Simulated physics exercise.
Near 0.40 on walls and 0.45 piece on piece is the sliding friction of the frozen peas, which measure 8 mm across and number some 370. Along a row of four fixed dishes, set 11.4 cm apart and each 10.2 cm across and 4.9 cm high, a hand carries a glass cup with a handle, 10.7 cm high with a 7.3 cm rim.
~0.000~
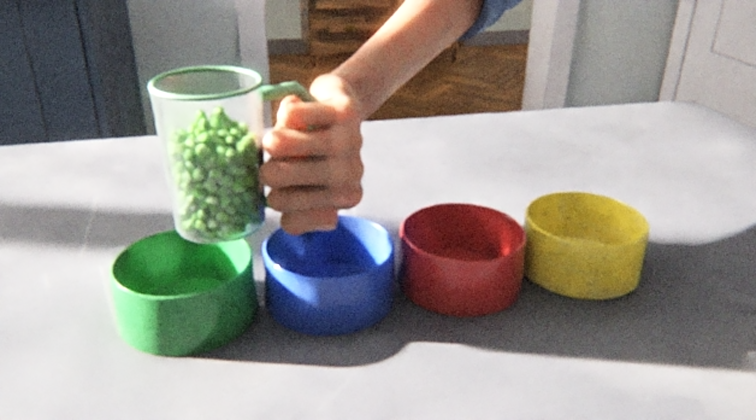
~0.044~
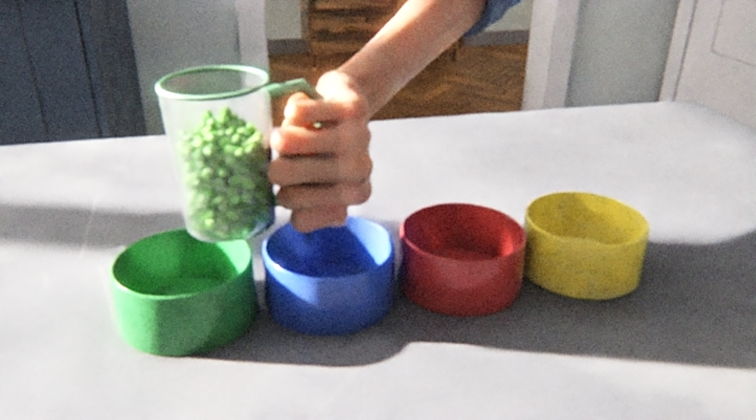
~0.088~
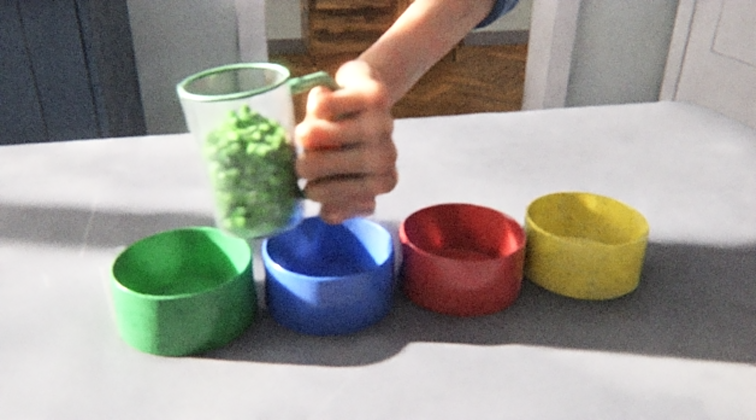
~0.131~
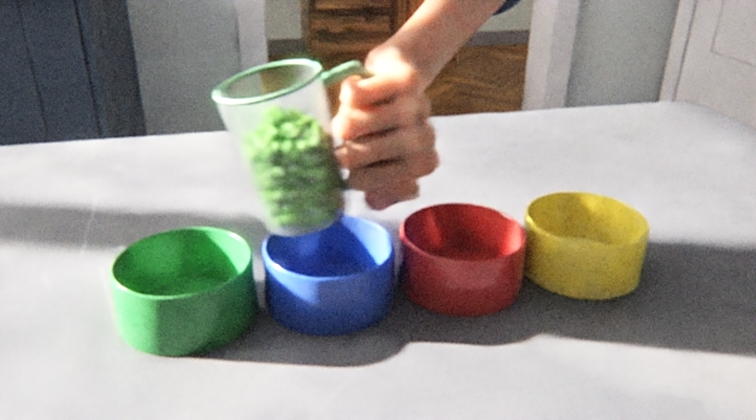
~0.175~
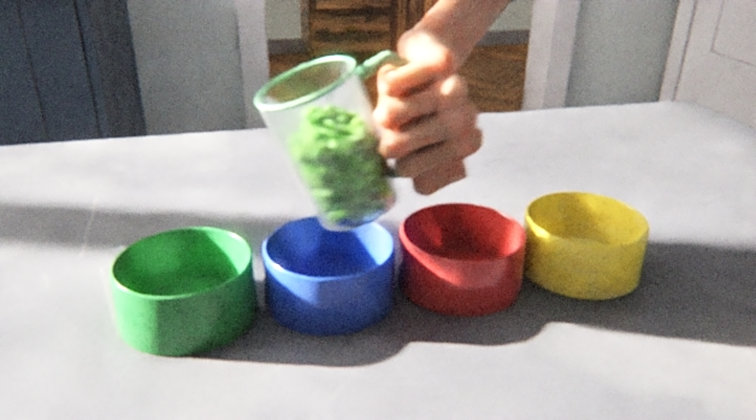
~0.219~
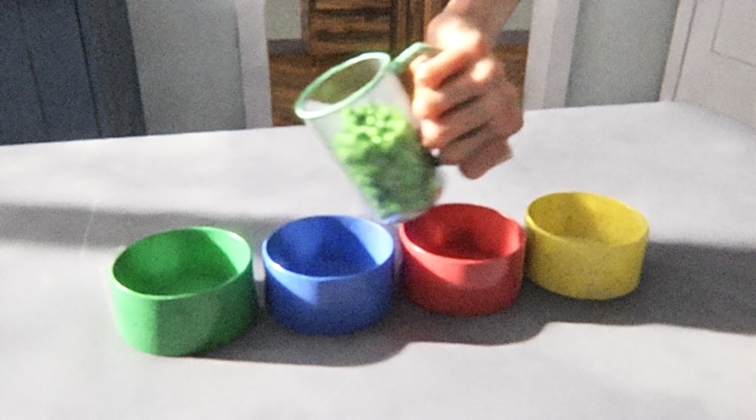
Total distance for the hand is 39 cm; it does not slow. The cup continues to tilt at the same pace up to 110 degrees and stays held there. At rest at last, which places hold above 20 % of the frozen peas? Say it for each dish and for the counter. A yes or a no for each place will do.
Red - no; blue - no; green - no; yellow - yes; counter - no.
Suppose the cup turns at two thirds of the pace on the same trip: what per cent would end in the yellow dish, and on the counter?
In that case the yellow dish gets 100 and the counter gets 0.
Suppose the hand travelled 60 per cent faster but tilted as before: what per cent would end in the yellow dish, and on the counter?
Yellow 100, counter 0.
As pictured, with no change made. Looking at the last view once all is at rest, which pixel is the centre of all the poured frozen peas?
I'd say roughly (582, 243).
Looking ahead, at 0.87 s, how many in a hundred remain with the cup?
75 per cent.
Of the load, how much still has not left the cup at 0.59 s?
That would be some 100 per cent.
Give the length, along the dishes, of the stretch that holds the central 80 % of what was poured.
I'd put it near 6 cm.
After 0.44 s, tilt 70 degrees; cup holds 100 %.
After 0.59 s, tilt 97 degrees; cup holds 100 %.
Then, at 0.87 s, tilt 110 degrees; cup holds 75 %, yellow 25 %.
By 2.0 s all is still; red 0 %, blue 0 %, green 0 %, yellow 100 %, counter 0 %.
